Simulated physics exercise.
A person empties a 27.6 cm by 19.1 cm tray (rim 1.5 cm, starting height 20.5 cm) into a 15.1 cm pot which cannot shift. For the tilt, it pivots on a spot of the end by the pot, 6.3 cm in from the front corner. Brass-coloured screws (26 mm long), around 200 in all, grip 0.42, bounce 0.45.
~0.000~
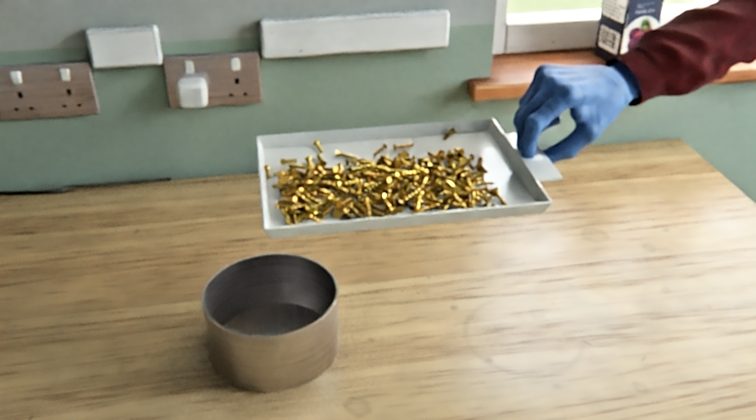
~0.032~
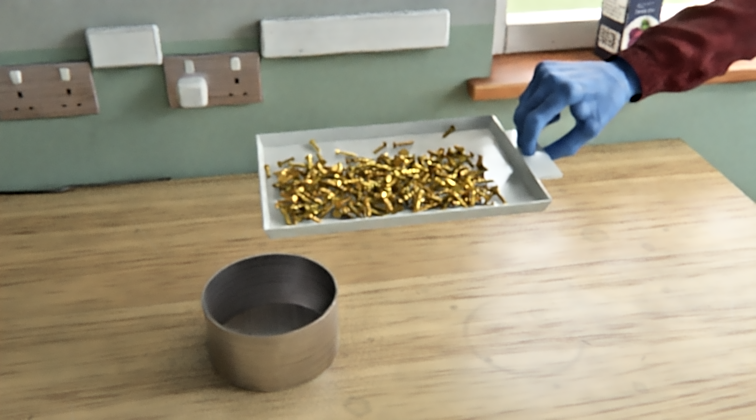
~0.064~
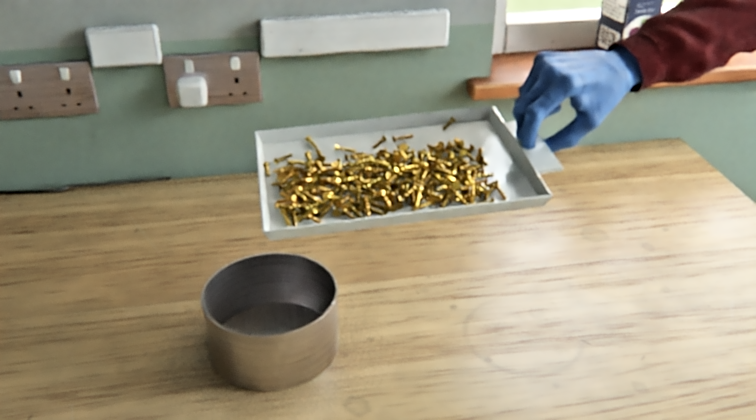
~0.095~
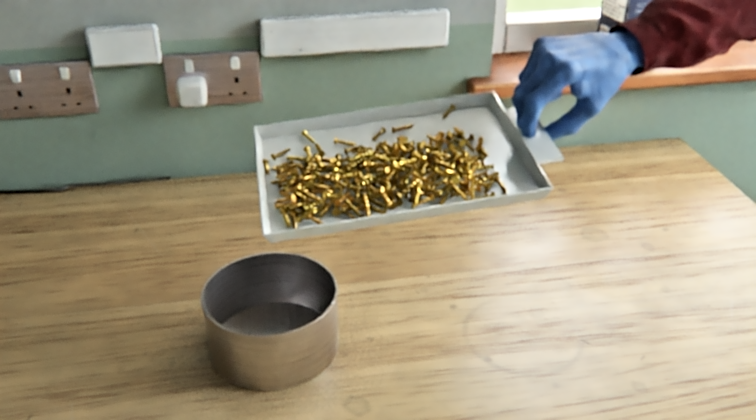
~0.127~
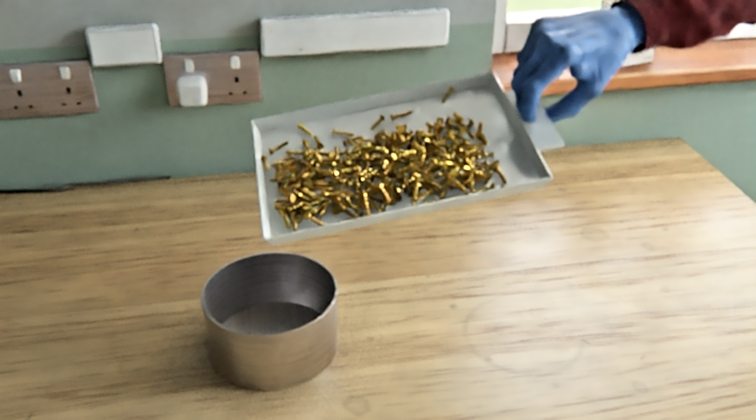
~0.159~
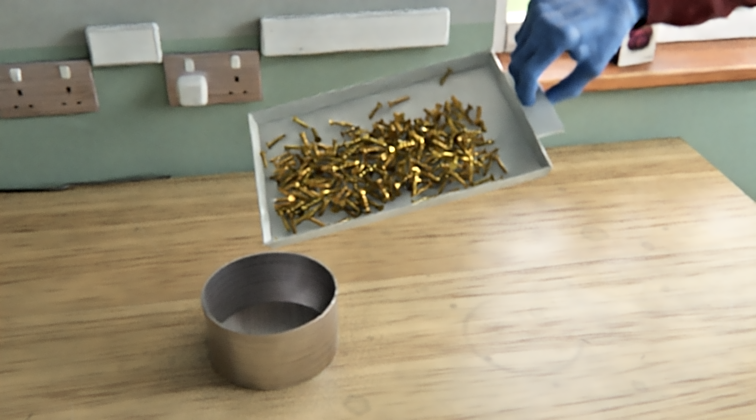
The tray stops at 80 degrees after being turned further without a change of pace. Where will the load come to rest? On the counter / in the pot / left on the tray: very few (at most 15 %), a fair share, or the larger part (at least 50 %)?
Counter: The larger part; pot: Very few; tray: Very few.
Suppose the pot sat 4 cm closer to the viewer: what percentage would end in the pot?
Then about 50 per cent.
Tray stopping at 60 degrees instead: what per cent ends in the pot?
I'd put it at close to 10 per cent.
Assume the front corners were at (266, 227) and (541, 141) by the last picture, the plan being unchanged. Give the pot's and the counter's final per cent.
Pot: 25, counter: 75.
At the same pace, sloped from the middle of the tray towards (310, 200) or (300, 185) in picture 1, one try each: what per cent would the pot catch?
First try: About 20 percent; second try: About 20 percent.
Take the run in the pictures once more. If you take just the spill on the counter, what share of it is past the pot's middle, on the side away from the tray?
Share past the middle: Roughly 70 percent.
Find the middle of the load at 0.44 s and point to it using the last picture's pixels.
Look about (323, 204) in the last view.
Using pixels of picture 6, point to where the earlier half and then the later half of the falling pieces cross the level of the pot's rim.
(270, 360) first, (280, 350) later, roughly.
After 0.33 s, tilt 52 degrees; the tray holds 100 %, the pot 0 %.
After 0.44 s, tilt 72 degrees; the tray holds 100 %, the pot 0 %.
Then, at 0.69 s, tilt 80 degrees; the tray holds 0 %, the pot 5 %.
At rest (1.7 s), counter 95 %, pot 5 %, tray 0 %.
